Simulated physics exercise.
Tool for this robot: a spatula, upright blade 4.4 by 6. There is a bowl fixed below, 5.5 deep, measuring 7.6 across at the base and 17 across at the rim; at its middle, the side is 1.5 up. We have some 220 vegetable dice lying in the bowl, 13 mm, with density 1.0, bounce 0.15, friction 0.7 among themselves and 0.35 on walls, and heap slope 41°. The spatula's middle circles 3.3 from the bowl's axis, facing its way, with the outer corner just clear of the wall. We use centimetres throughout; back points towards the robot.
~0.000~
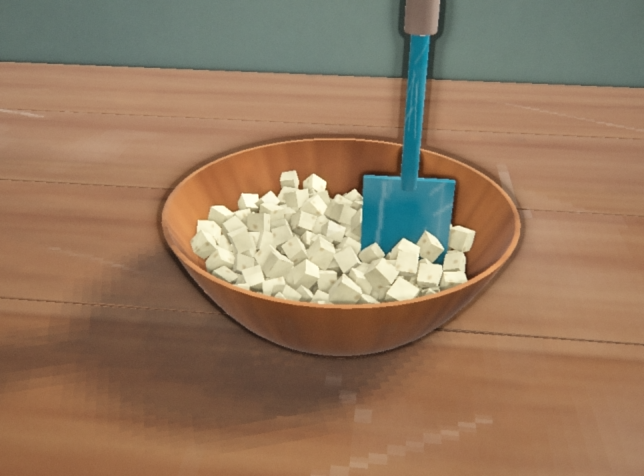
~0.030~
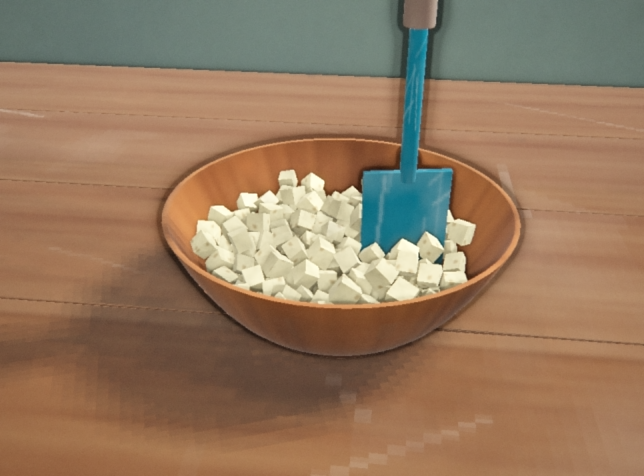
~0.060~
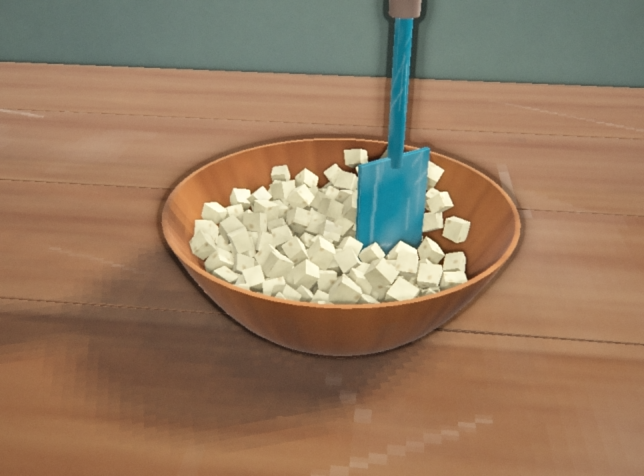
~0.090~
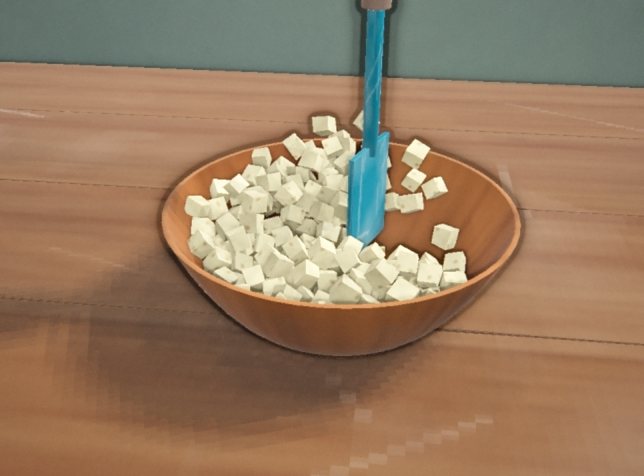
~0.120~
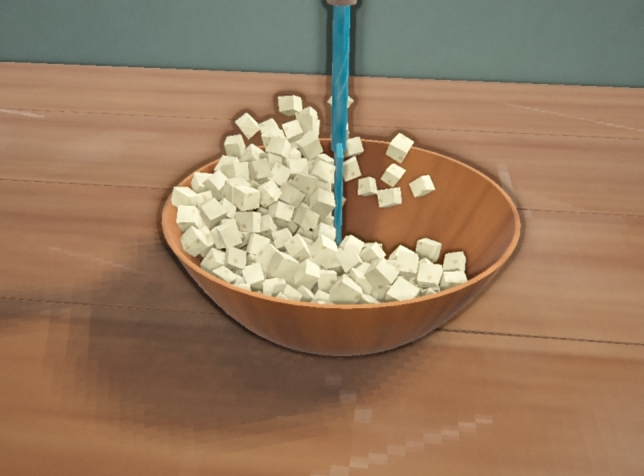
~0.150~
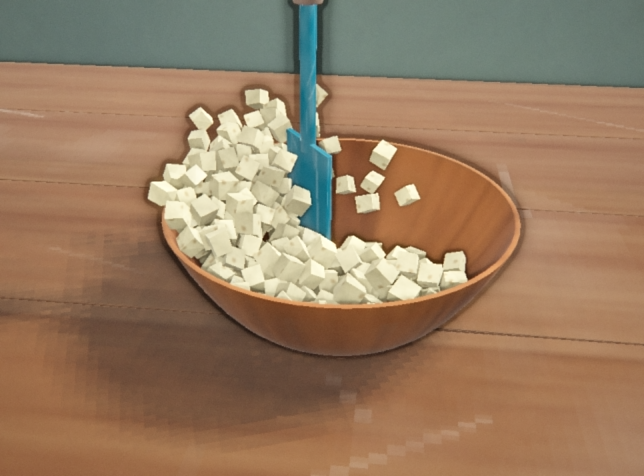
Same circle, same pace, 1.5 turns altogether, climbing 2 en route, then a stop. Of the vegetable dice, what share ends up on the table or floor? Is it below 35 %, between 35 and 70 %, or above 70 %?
Between 35 and 70 %.
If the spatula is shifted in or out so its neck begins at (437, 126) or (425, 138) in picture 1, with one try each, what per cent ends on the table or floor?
45 and 45 %.
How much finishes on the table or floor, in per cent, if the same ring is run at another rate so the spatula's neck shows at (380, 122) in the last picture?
Around 25 in a hundred.
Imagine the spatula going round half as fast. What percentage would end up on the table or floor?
It would come to around 25 percent.
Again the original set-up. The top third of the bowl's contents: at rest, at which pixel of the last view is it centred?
The centre is near pixel (274, 274).
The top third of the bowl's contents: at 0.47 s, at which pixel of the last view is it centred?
Close to pixel (357, 187).
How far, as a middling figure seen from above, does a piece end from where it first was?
Somewhere around 11 centimetres.
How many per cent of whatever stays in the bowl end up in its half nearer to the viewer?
55 %.
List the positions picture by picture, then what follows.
Spatula neck at (411, 150), 0° round; upper third of the load around (332, 235), from x 205 to 460, top at y 180; 220 in the bowl, in the first picture.
Spatula neck at (410, 142), 11° round; upper third of the load around (333, 231), from x 205 to 460, top at y 180, in the second picture.
Spatula neck at (397, 129), 39° round; upper third of the load around (332, 213), from x 205 to 455, top at y 160, in the third picture.
Spatula neck at (371, 118), 68° round; upper third of the load around (312, 194), from x 200 to 455, top at y 125, in the fourth picture.
Spatula neck at (339, 113), 97° round; upper third of the load around (274, 182), from x 185 to 455, top at y 100; 217 in the bowl, 3 in flight or on the tool, in the fifth picture.
Spatula neck at (308, 114), 126° round; upper third of the load around (239, 177), from x 165 to 455, top at y 95; 213 in the bowl, 7 in flight or on the tool, in the sixth picture.
After 0.31 s, 284° round, highest piece 9 above the table; 147 in the bowl, 35 on the table or floor, 38 in flight or on the tool.
After 0.47 s, 82° round, highest piece 7 above the table; 127 in the bowl, 87 on the table or floor, 6 in flight or on the tool.
After 0.76 s, 180° round, highest piece 6 above the table; 123 in the bowl, 97 on the table or floor.
After 1.46 s, 180° round, highest piece 6 above the table; 123 in the bowl, 97 on the table or floor.
At rest, 123 in the bowl, 97 on the table or floor. That is 44 % on the table or floor.
